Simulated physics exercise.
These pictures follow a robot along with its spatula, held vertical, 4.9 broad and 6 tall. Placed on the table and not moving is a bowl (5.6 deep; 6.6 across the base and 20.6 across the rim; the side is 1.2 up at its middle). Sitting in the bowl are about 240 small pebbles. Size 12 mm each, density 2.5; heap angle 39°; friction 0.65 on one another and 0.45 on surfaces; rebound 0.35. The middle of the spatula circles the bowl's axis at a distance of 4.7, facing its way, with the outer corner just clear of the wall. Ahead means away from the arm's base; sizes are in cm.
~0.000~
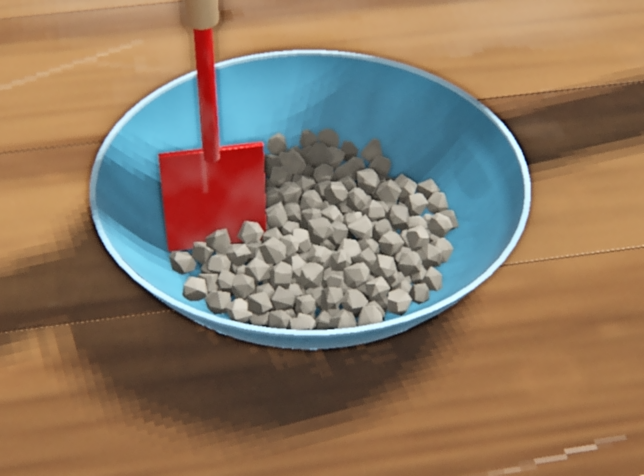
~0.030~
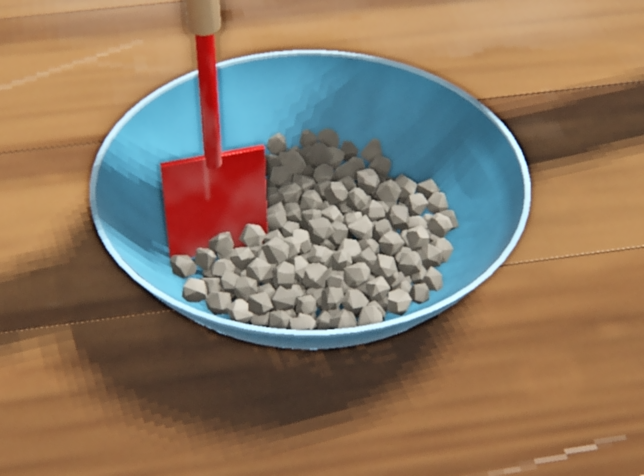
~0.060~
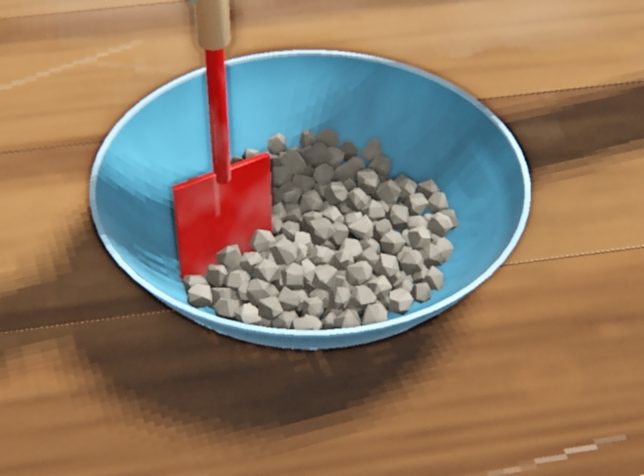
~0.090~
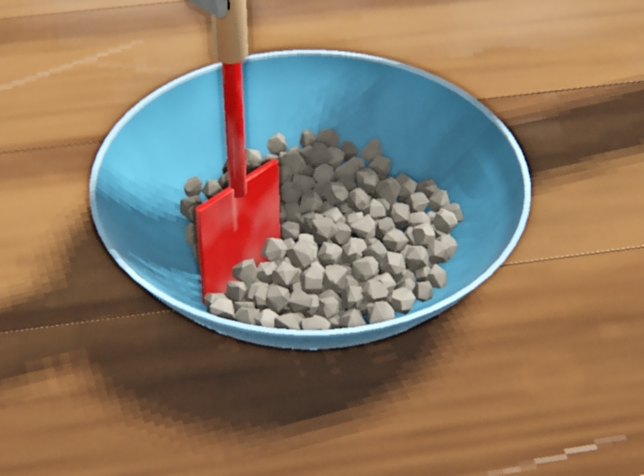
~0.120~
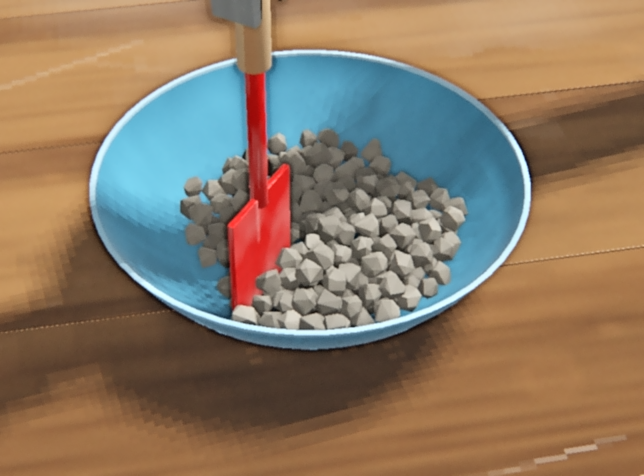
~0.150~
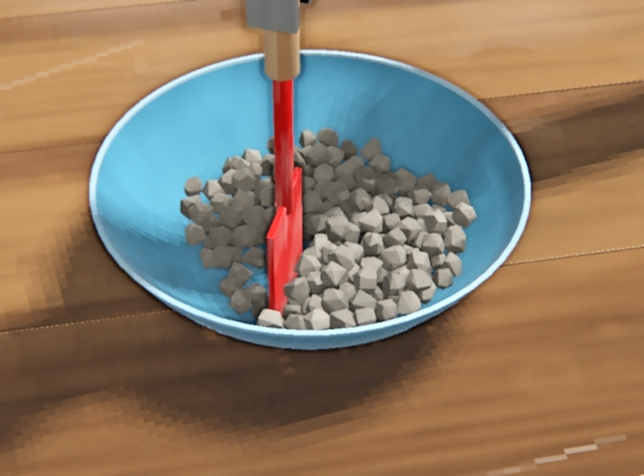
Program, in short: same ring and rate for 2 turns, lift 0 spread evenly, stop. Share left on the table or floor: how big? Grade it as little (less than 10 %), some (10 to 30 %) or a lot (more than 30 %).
Grade: Some, 10 to 30 %.
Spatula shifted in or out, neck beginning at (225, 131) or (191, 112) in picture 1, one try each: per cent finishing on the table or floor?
10 and 15 per cent.
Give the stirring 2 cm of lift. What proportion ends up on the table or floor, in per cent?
Result: Roughly 10 %.
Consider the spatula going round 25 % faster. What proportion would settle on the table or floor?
30 %.
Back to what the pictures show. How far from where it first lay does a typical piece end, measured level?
9 centimetres.
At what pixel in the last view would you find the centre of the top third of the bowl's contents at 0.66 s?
About pixel (169, 181).
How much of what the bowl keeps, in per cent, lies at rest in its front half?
55 %.
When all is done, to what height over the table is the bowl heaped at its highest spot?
Height: Roughly 6.0 cm.
After 0.66 s, 323° round, highest piece 7 above the table; 225 in the bowl, 12 on the table or floor, 4 in flight or on the tool.
After 1.17 s, 221° round, highest piece 7 above the table; 206 in the bowl, 32 on the table or floor, 3 in flight or on the tool.
After 1.63 s, 0° round, highest piece 6 above the table; 196 in the bowl, 45 on the table or floor.
After 2.33 s, 0° round, highest piece 6 above the table; 196 in the bowl, 45 on the table or floor.
At rest, 196 in the bowl, 45 on the table or floor. That is 19 % on the table or floor.
